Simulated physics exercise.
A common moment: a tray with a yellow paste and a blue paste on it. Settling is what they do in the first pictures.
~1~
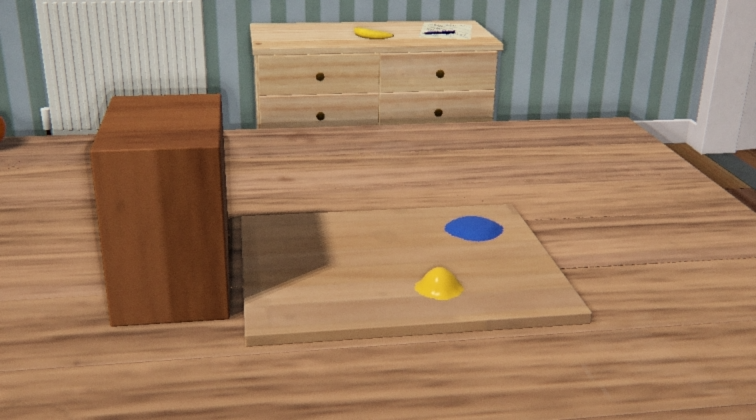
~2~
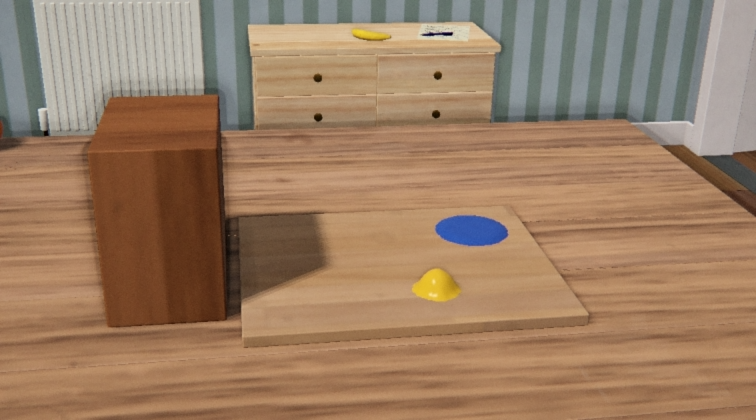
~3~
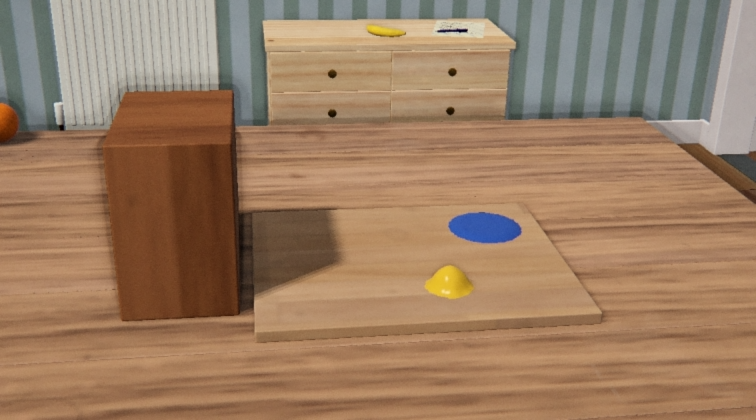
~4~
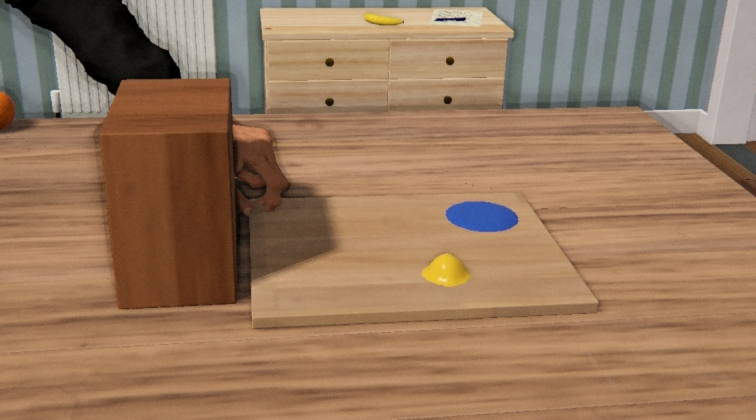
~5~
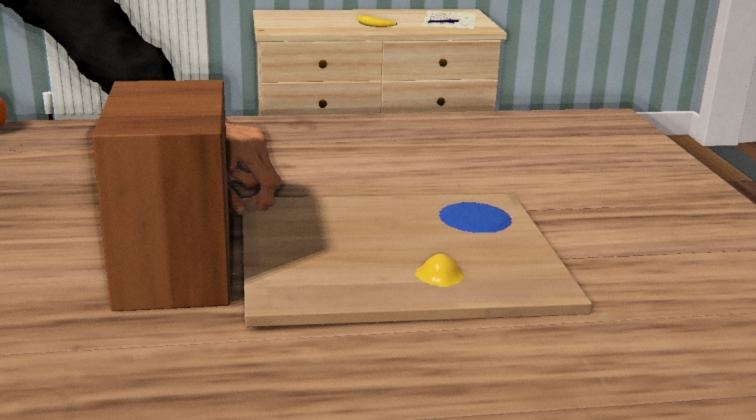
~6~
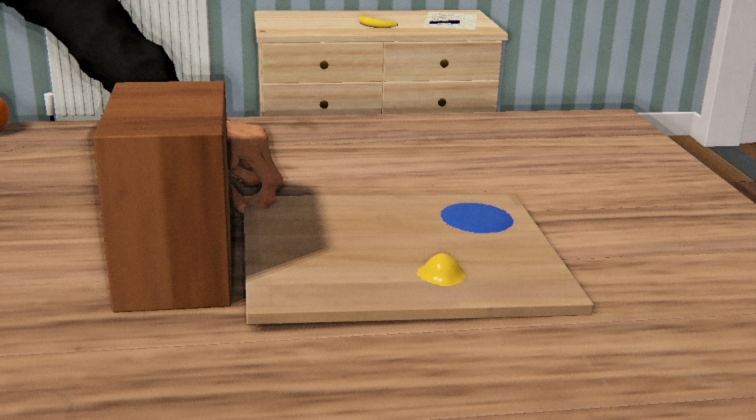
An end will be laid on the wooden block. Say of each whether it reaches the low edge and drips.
Note - yellow paste: It does not leave; blue paste: It leaves the surface.
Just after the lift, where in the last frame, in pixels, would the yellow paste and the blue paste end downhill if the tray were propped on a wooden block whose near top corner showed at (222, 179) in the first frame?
First about (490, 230), second about (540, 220).
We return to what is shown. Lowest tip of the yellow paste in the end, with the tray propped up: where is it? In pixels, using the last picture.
My estimate is around pixel (496, 216) of the last view.
A moment on, slope about 36°; the yellow paste has not moved; the blue paste is dripping off the low end.
Further on, the yellow paste has not moved; the blue paste is dripping off the low end.
When it is over, slope about 36°; the yellow paste has not moved; the blue paste is dripping off the low end.
